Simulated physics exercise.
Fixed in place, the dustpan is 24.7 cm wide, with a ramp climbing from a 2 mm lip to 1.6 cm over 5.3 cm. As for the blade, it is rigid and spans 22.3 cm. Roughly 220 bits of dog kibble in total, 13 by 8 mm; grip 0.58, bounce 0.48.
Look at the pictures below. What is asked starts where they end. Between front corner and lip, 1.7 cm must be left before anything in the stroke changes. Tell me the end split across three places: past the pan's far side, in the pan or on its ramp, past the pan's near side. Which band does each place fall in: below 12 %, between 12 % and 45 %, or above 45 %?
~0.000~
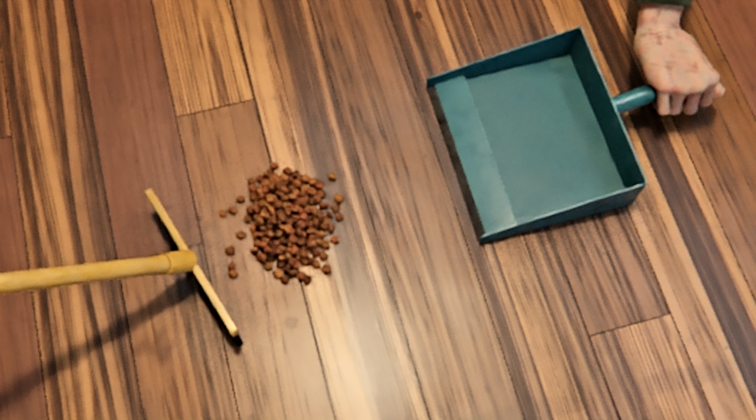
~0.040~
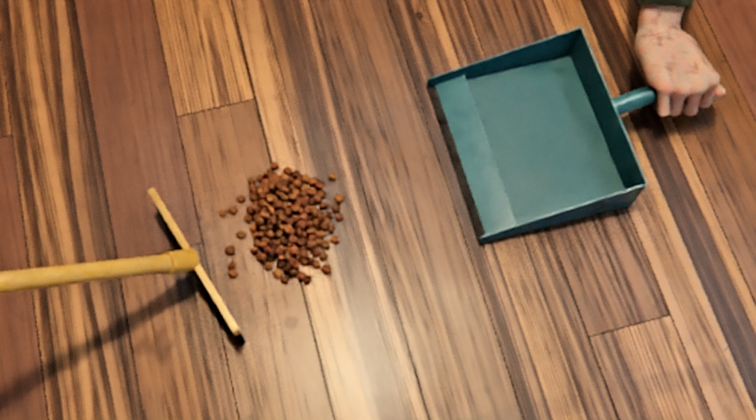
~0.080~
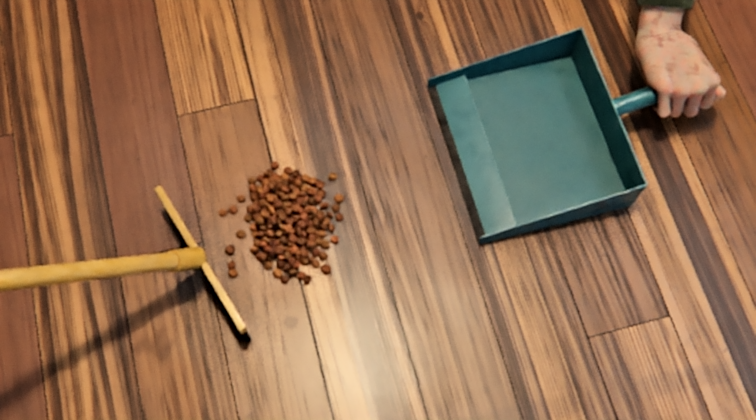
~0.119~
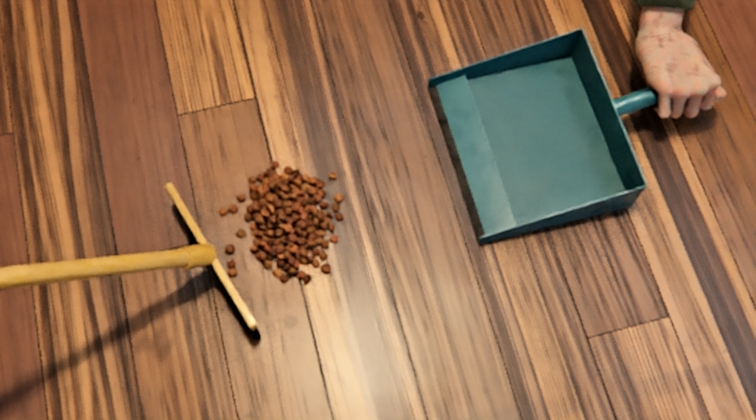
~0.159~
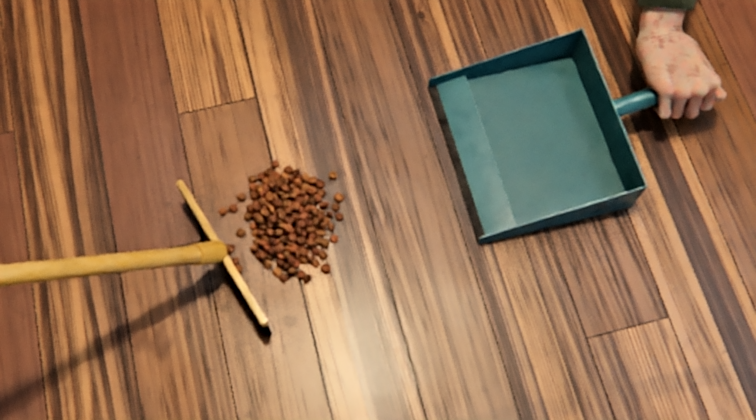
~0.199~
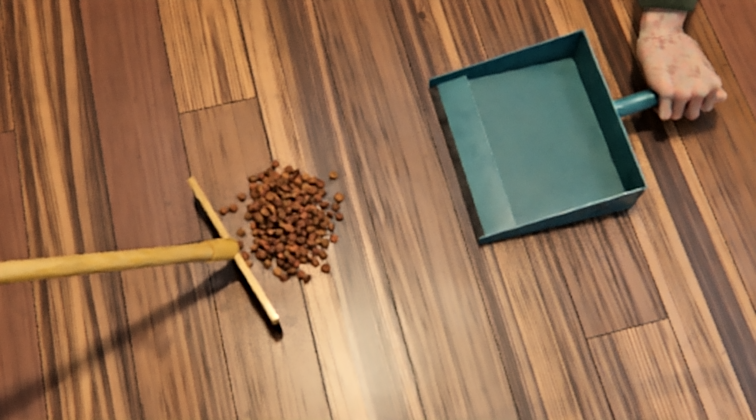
In order: Far side: Low; pan: Low; near side: Low.
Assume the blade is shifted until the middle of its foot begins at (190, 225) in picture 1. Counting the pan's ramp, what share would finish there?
I'd estimate about 15 per cent.
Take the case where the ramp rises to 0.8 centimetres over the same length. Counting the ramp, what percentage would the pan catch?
About 5 %.
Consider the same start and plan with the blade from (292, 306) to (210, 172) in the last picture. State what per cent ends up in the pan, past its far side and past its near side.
Pan: 5, far side: 0, near side: 0.
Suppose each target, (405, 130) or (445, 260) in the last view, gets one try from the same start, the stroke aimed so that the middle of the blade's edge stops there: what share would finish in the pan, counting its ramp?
Around 15 per cent, and around 0 per cent.
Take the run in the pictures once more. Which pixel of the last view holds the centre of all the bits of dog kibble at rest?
Roughly pixel (426, 175).
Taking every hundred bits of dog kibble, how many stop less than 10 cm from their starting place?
I'd estimate roughly 20 per cent.
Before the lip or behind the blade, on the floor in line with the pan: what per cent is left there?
About 95 %.
After 0.55 s, middle of the blade 19 cm from the lip; 0 % over the lip, far side 0 %, near side 0 %.
After 0.79 s, middle of the blade 10 cm from the lip; 0 % over the lip, far side 0 %, near side 0 %.
After 1.14 s, middle of the blade 5 cm from the lip; 5 % over the lip, far side 0 %, near side 5 %.
By 1.4 s all is still; far side 0 %, pan 5 %, near side 5 %, in front of the lip or behind the blade 95 %.
